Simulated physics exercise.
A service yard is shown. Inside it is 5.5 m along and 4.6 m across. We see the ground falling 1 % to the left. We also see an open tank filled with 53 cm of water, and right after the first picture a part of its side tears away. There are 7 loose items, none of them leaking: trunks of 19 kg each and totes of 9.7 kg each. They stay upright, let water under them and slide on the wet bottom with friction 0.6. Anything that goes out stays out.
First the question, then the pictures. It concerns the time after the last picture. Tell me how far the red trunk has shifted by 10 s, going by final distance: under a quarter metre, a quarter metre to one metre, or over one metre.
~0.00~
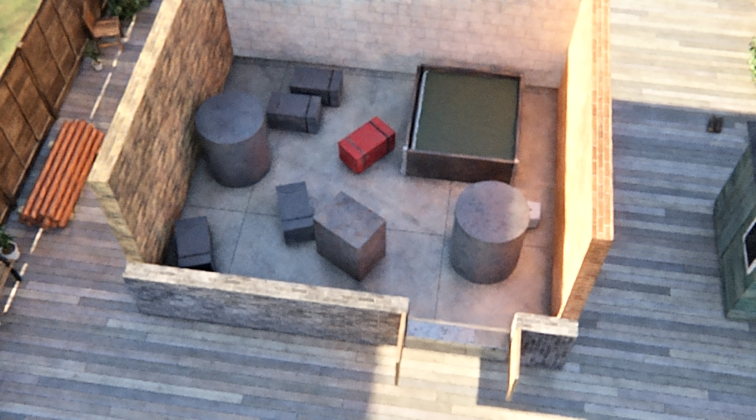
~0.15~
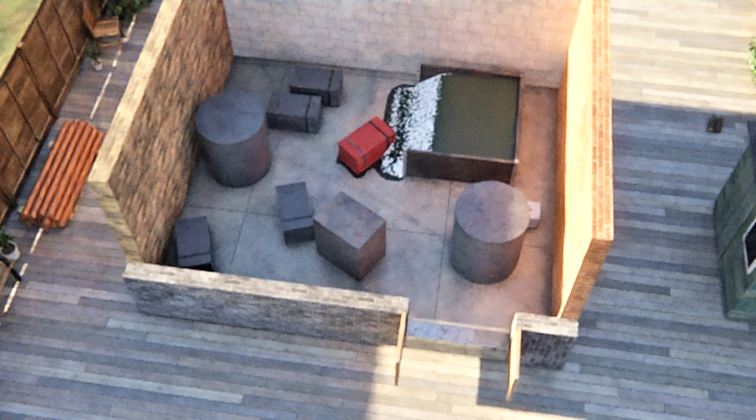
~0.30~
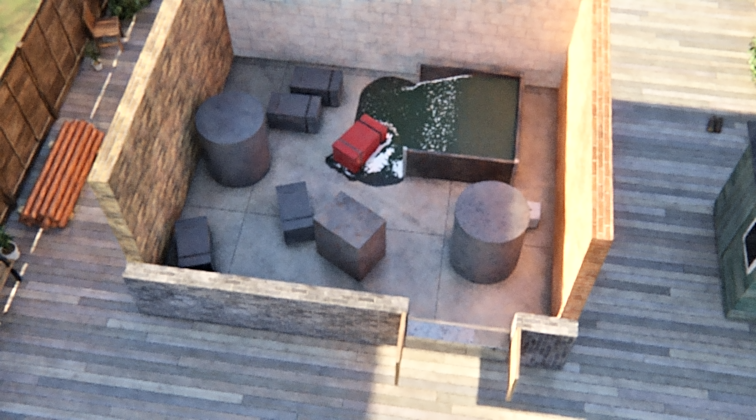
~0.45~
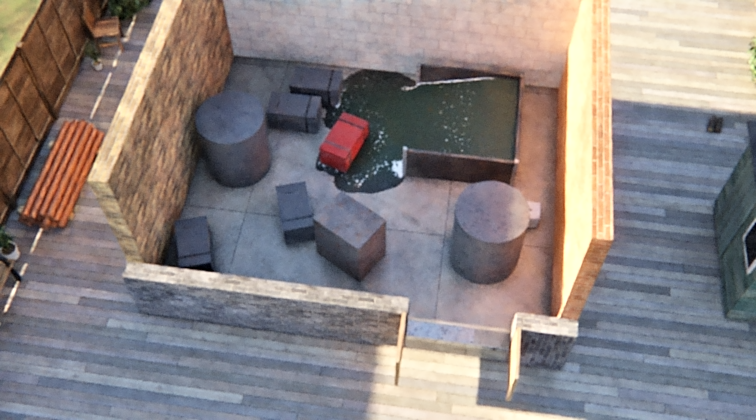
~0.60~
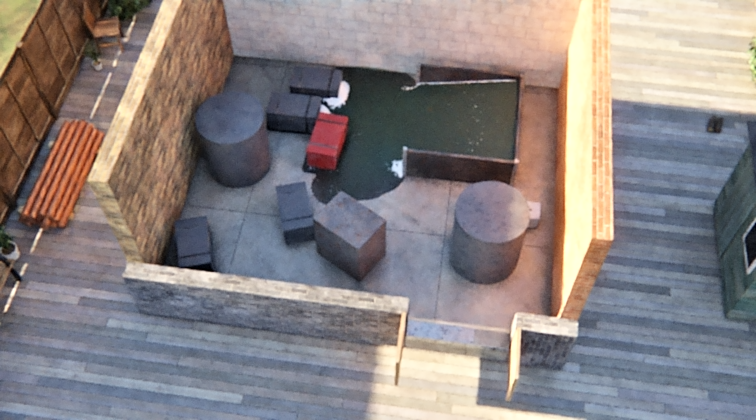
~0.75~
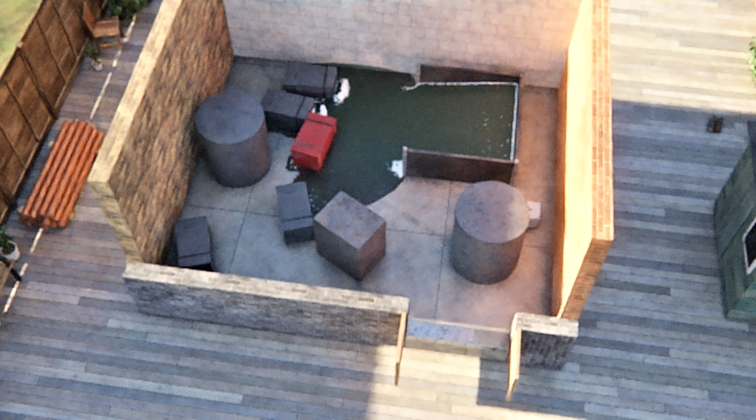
Over one metre.
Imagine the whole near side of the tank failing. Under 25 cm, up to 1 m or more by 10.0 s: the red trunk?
The red trunk remains where it was.
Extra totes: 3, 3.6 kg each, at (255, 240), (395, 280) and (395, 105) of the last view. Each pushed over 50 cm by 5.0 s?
Answers, first to last: Exceeding, not exceeding, exceeding.
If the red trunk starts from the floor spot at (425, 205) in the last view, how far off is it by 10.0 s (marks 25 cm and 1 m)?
From that spot, it remains nearly still.
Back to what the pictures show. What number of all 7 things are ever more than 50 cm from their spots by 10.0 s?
Count: 5.
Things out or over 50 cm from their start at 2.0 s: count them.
3.
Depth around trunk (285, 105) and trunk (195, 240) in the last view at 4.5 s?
First roughly 11 cm, second roughly 11 cm.
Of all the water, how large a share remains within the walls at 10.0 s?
Around 96 per cent of the water is still in there.
After 2.0 s the red trunk is near (282, 155), 1.3 m from its start, afloat; 0 of 7 are out; 4 afloat.
After 4.5 s the red trunk is near (272, 229), 2.2 m from its start, afloat; 0 of 7 are out; 6 afloat.
After 7.0 s the red trunk is near (297, 233), 2.0 m from its start, afloat; 0 of 7 are out; 5 afloat.
After 10.0 s the red trunk is near (304, 249), 2.2 m from its start, afloat; 0 of 7 are out; 3 afloat.
